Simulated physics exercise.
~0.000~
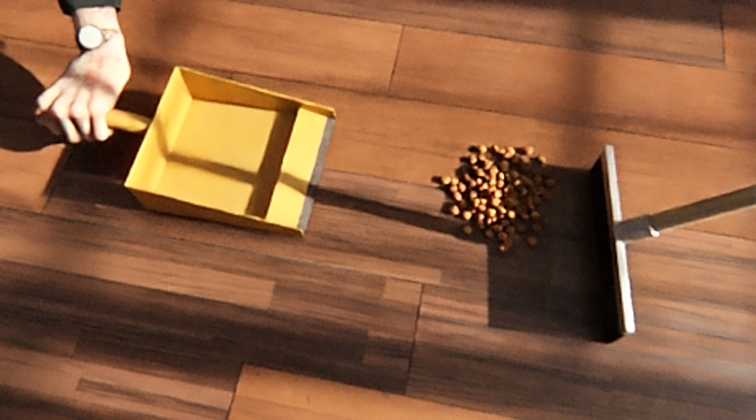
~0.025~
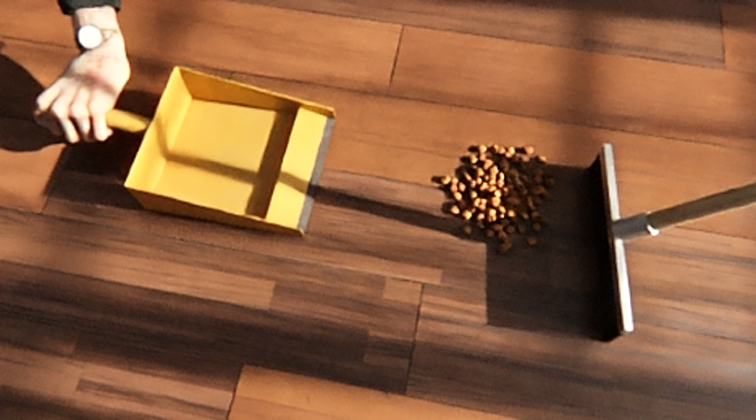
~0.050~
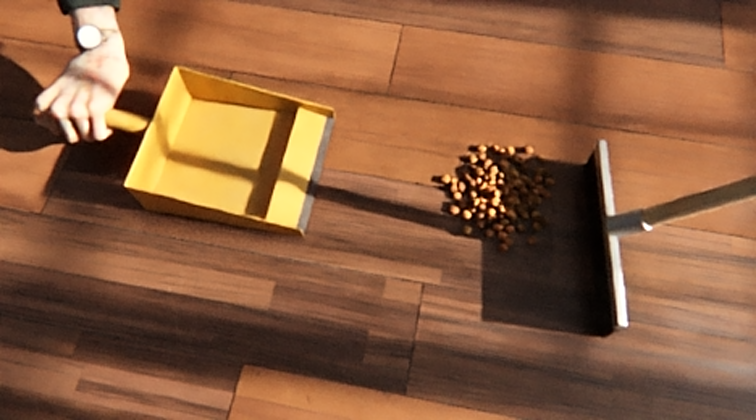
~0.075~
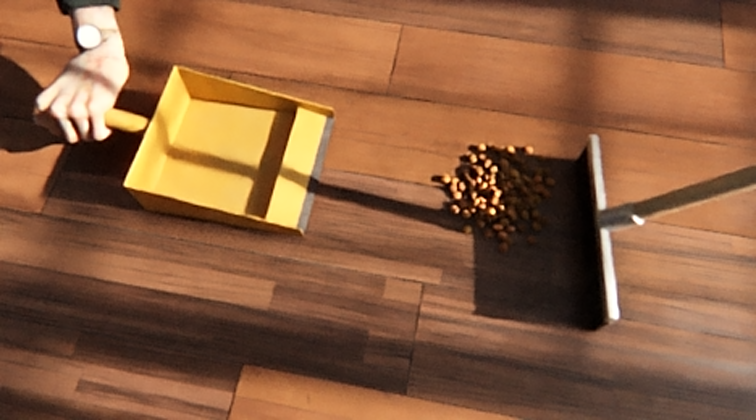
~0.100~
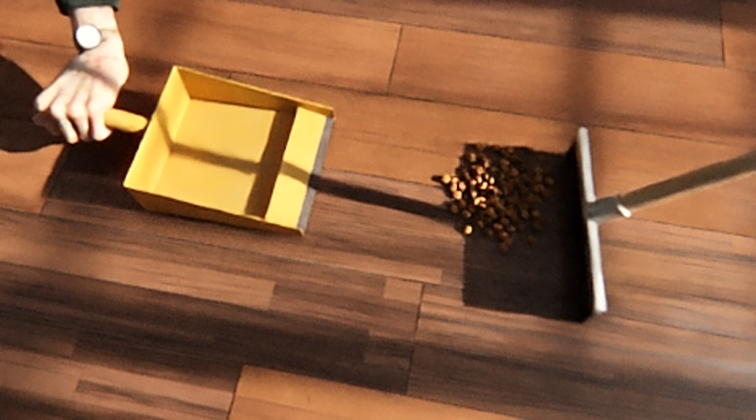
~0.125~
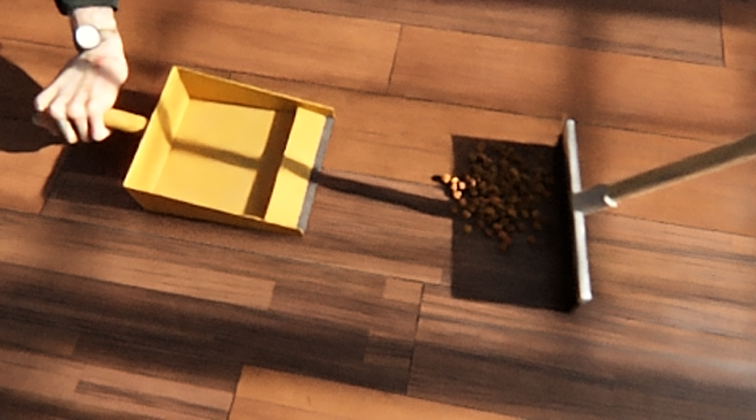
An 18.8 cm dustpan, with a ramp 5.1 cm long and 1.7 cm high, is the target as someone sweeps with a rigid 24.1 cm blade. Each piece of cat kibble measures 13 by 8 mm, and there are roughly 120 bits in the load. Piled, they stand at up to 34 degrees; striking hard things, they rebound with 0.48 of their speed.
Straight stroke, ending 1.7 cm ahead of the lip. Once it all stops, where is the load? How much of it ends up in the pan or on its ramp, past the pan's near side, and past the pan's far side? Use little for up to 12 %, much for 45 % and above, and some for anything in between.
In the pan or on its ramp: Little; past the pan's near side: Little; past the pan's far side: Some.
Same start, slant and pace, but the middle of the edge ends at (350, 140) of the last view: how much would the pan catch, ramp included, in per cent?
Roughly 20 %.
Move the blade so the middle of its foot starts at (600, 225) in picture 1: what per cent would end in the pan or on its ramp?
It would come to about 0 in a hundred.
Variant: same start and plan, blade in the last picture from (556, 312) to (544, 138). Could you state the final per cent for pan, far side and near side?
Final per cent - pan 45, far 10, near 5.
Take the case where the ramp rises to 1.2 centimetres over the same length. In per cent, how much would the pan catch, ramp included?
Then around 5 percent, ramp counted.
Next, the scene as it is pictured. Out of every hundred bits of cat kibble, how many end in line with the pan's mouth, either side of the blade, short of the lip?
Share there: Around 60 percent.
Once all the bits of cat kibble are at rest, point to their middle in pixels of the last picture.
Resting centre estimate: Around (338, 139).
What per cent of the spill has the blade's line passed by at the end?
Estimate: Near 20 %.
Then, at 0.35 s, middle of the blade 18 cm from the lip; 0 % over the lip, far side 15 %, near side 0 %.
After 0.50 s, middle of the blade 8 cm from the lip; 0 % over the lip, far side 30 %, near side 0 %.
After 0.77 s, middle of the blade 3 cm from the lip; 5 % over the lip, far side 35 %, near side 0 %.
At rest (1.1 s), pan 5 %, near side 0 %, far side 35 %, in front of the lip or behind the blade 60 %.
